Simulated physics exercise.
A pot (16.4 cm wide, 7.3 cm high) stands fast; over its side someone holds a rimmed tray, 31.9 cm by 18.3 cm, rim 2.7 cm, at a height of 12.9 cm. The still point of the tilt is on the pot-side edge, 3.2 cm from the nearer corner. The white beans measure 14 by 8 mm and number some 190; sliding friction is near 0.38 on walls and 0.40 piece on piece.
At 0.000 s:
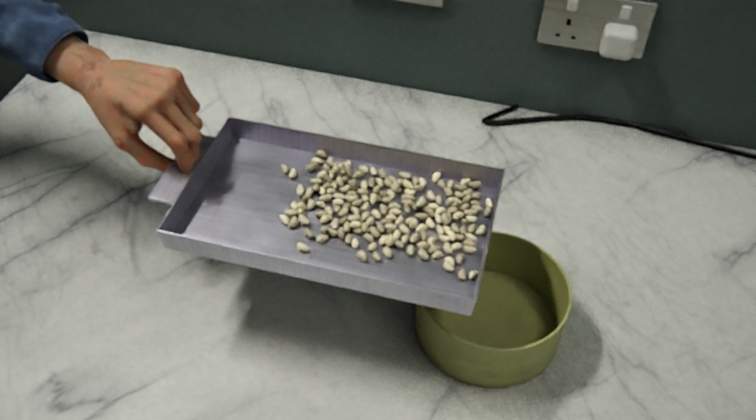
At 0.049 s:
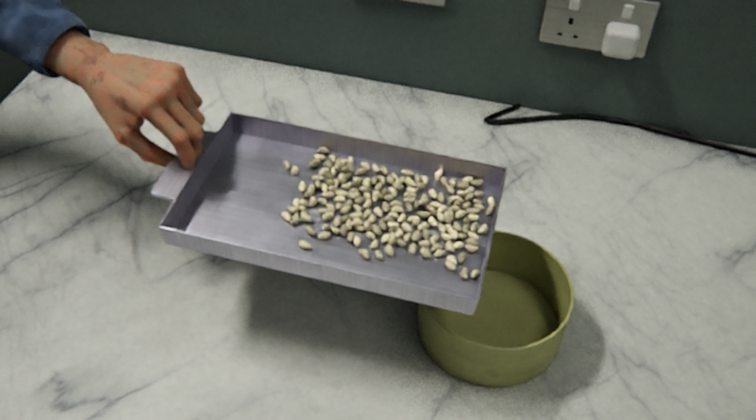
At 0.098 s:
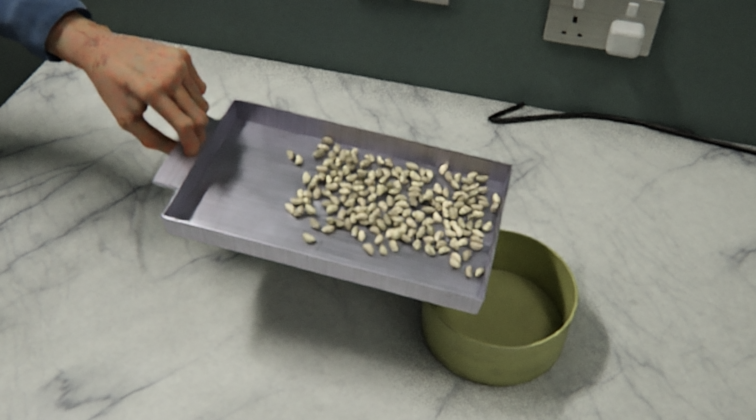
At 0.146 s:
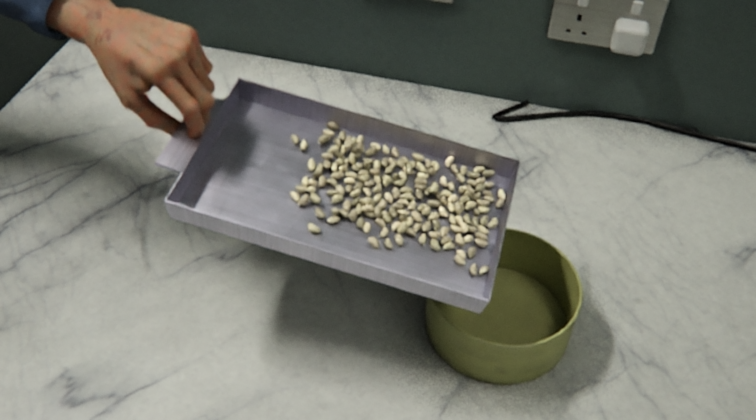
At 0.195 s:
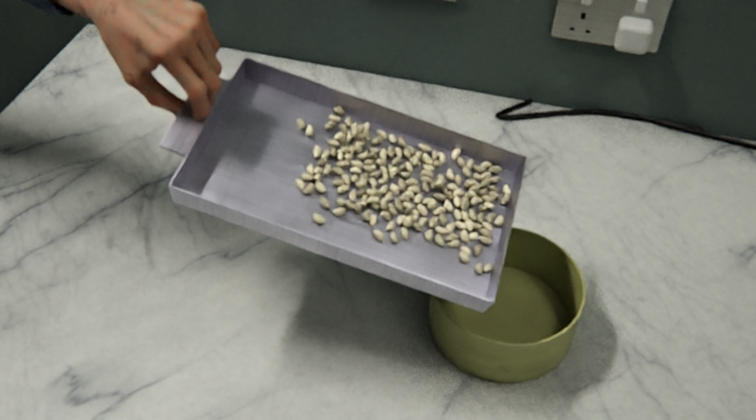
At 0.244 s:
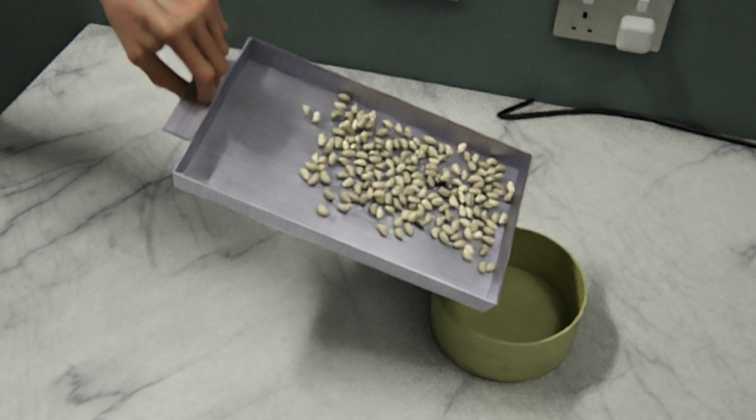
To begin with, a hand at the left holds a rimmed metal tray of pale beans nearly level, its right end over a green pot on a marble counter. The hand then raises the left end, slowly at first and then more steeply, while the beans keep their places on the tray.
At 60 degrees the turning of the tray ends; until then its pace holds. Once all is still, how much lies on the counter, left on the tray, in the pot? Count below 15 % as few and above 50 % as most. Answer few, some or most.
Counter some, tray most, pot few.
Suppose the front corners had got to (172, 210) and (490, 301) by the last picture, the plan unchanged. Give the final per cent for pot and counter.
Pot 0, counter 5.
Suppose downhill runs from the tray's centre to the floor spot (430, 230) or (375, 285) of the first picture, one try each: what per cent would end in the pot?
Some 10 and 0 per cent.
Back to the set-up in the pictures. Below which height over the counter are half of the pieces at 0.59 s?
About 18 cm.
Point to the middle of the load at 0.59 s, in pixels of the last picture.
Near (483, 223).
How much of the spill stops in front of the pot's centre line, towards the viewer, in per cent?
About 100 per cent.
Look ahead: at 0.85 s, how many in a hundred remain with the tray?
Some 85 per cent of the load.
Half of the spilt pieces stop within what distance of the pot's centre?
Some 20 cm.
After 0.45 s, tilt 40 degrees; the tray holds 100 %, the pot 0 %.
Then, at 0.59 s, tilt 55 degrees; the tray holds 100 %, the pot 0 %.
After 0.85 s, tilt 60 degrees; the tray holds 85 %, the pot 0 %.
By 2.4 s all is still; counter 20 %, tray 75 %, pot 5 %.
